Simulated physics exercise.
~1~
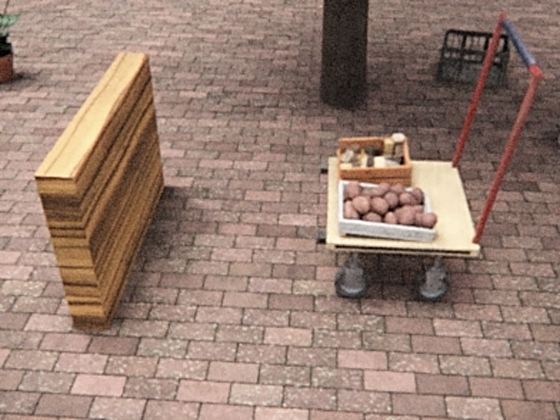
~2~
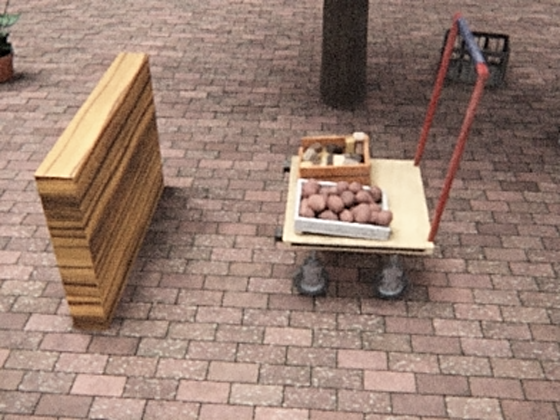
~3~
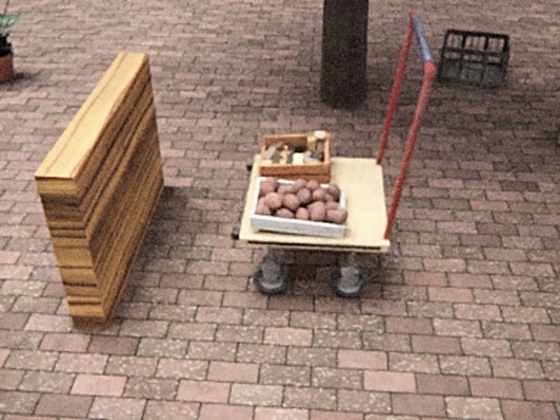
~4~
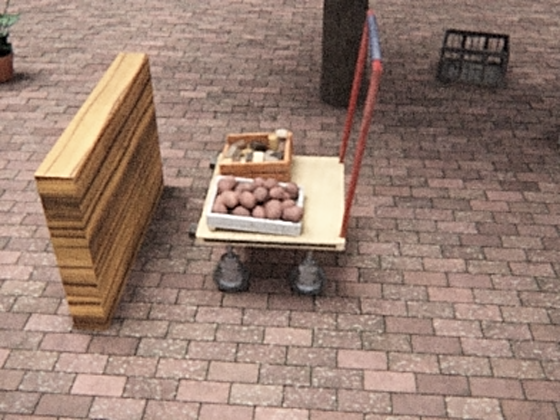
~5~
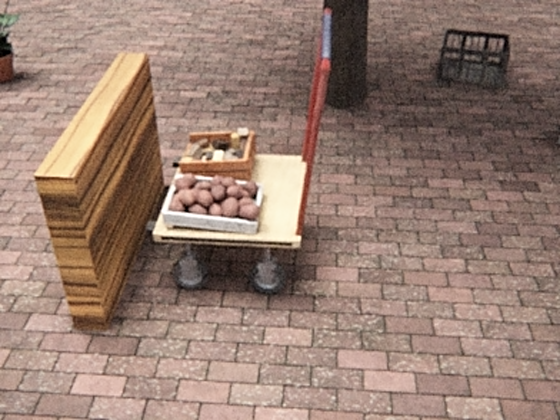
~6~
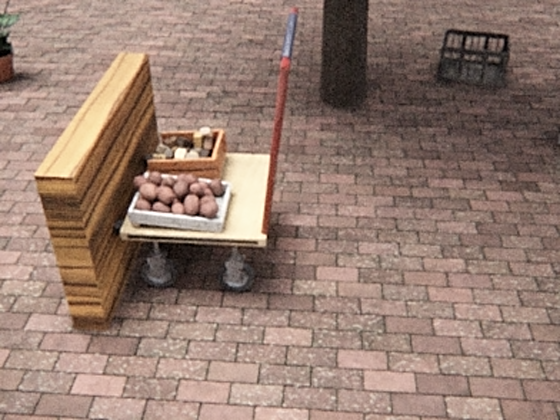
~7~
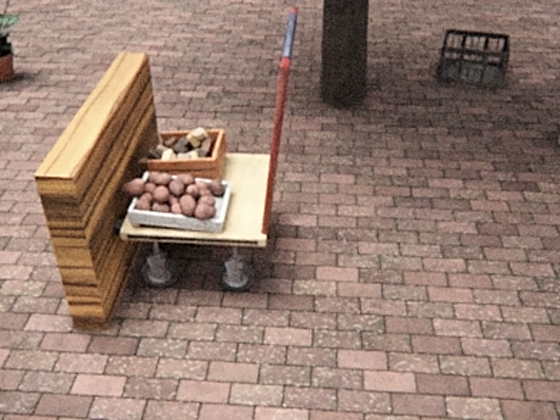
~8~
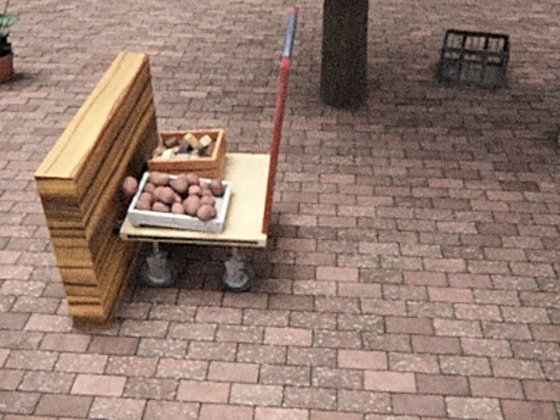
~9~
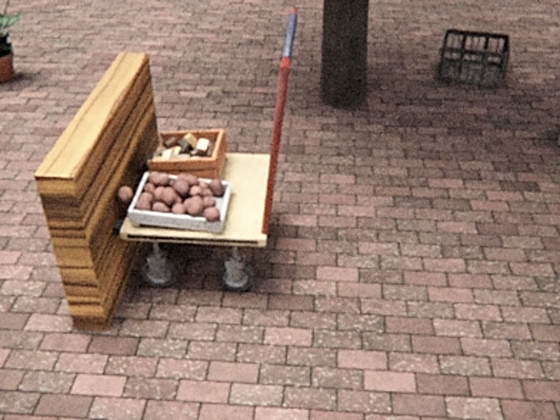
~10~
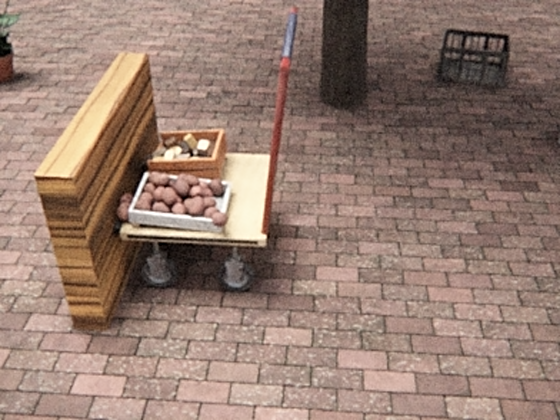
We see a platform trolley carrying a white container of red potatoes and an orange container of wooden blocks roll left across brick paving to a wooden-looking block wall, where it stops as the loads shift and a few potatoes end up outside their container, beside the wall.
